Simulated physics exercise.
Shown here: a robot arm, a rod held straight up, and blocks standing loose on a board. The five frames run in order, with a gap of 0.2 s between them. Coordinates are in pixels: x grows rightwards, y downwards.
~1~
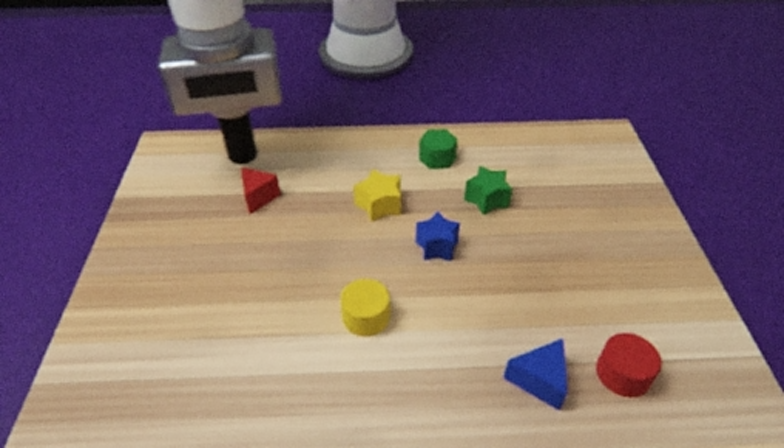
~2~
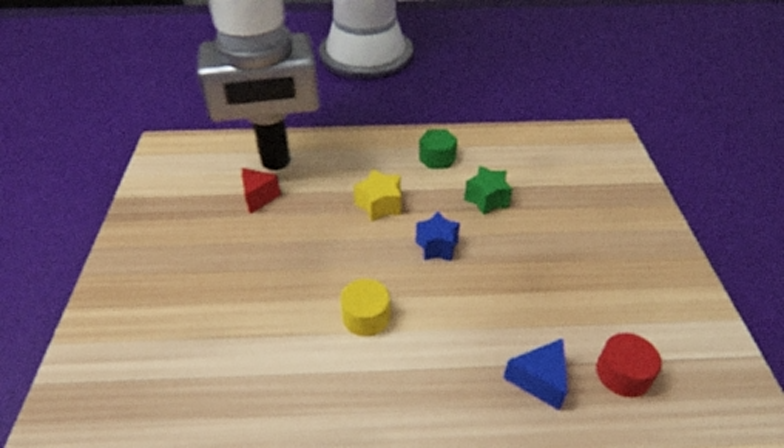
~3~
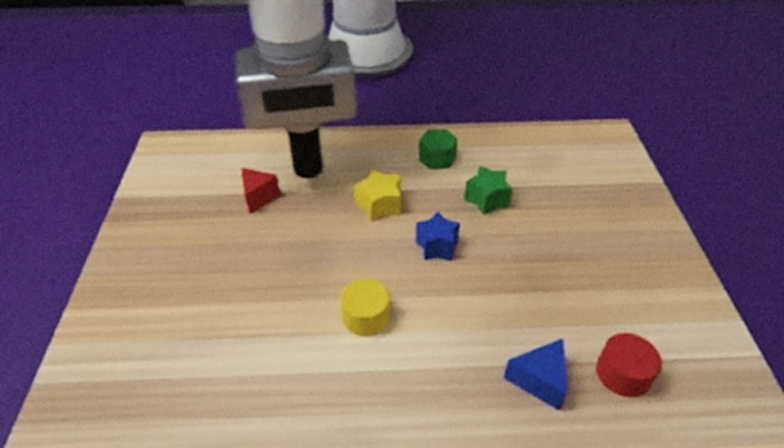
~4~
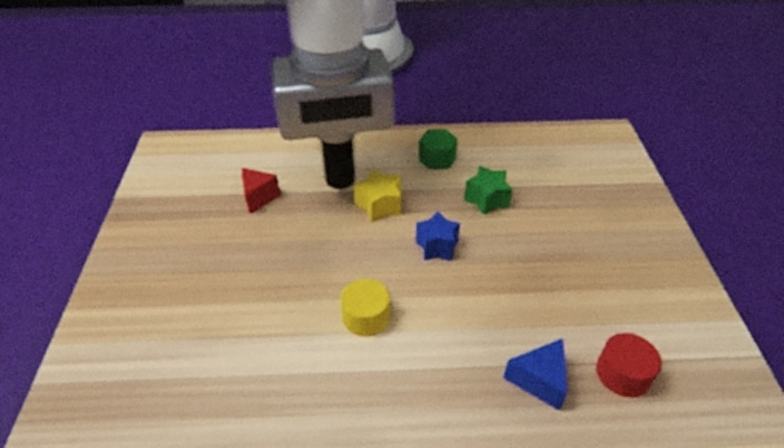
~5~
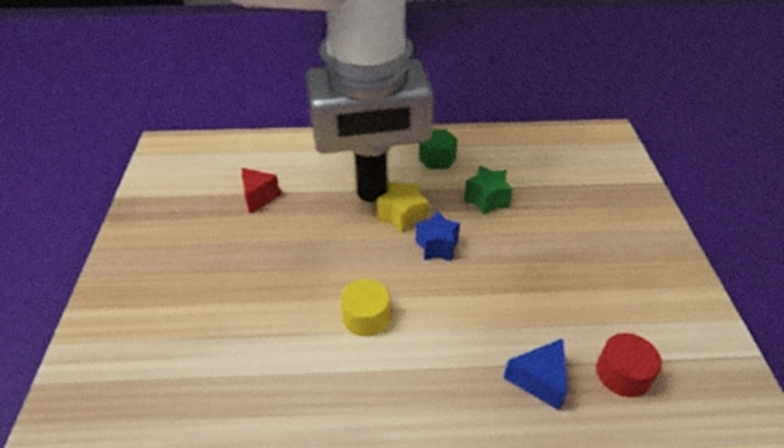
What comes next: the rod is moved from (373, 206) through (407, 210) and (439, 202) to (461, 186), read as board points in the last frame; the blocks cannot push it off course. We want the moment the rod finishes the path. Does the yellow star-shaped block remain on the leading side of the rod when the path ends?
No
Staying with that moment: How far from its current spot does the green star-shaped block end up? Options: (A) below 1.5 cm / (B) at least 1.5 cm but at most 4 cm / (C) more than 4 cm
It's A.
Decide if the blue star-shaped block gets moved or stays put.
The block you're asking about gets moved.
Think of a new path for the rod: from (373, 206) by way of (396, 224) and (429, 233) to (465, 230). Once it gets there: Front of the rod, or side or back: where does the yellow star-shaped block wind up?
It is still in front.
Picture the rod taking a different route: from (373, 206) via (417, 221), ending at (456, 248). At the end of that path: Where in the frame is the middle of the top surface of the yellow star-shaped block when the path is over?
Its top middle: (493, 226).
What follows on the original path. One third of the way, rod (408, 197); yellow star-shaped block (439, 201); blue star-shaped block (443, 229).
Two thirds of the way, rod (441, 189); yellow star-shaped block (458, 203), turned 40° clockwise; blue star-shaped block (448, 231), turned 25° clockwise.
At the end, rod (463, 173); yellow star-shaped block (459, 203), turned 45° clockwise; blue star-shaped block (448, 231), turned 25° clockwise; green star-shaped block unmoved.
